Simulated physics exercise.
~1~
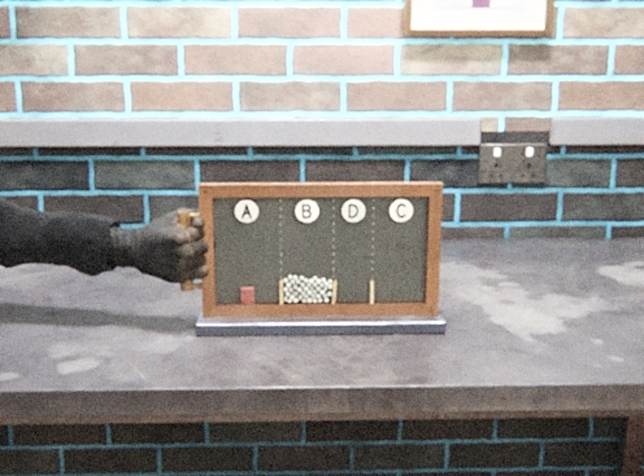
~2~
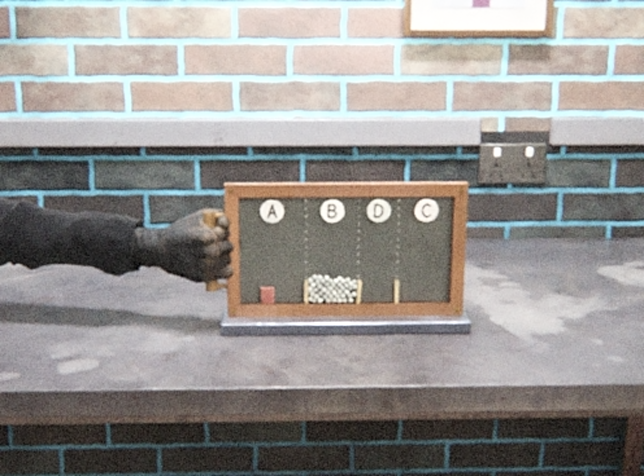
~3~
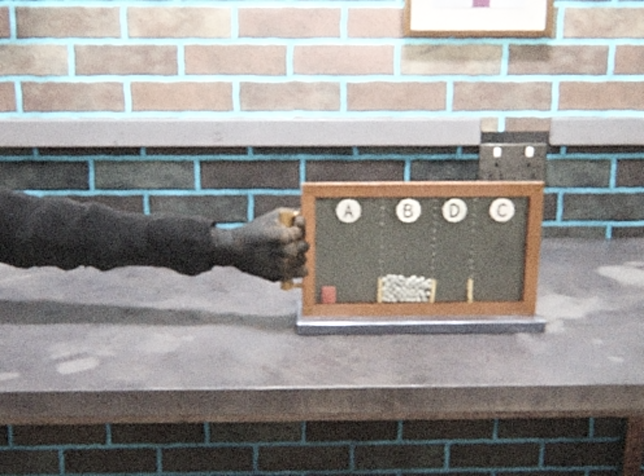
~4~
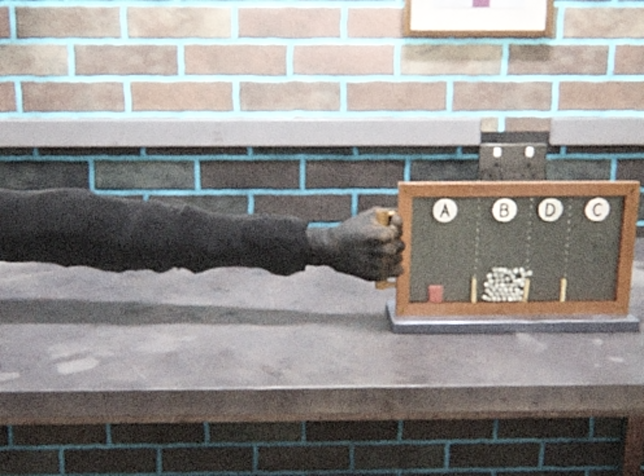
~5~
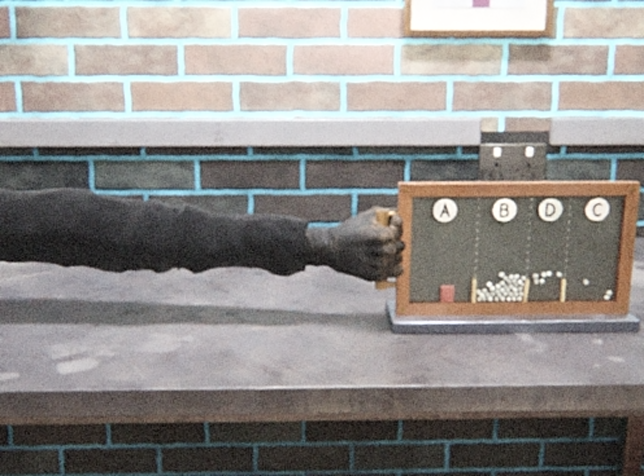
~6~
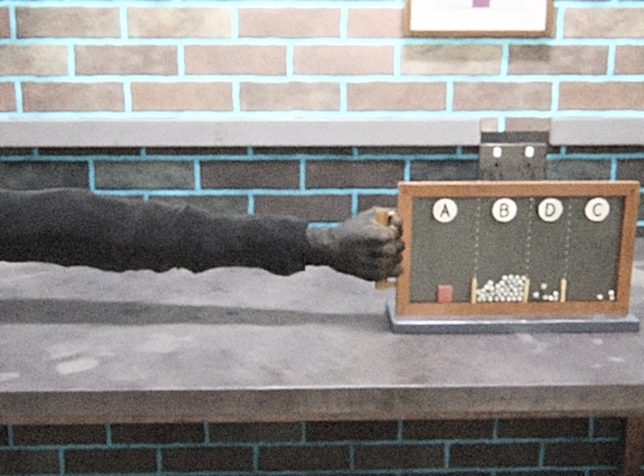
At the start, a dark-gloved hand grips the left side of a clear-fronted case on a table, with a pile of small white pills held between low dividers in strip B and a red block in strip A. The hand pushes the case to the right, slowly at first and then faster, while the pills stay heaped together. When the case stops, the pills surge to the right, and some spill over the dividers into strips D and C. They settle with most still in B, a few in D and C, and none in A, where the block remains upright.
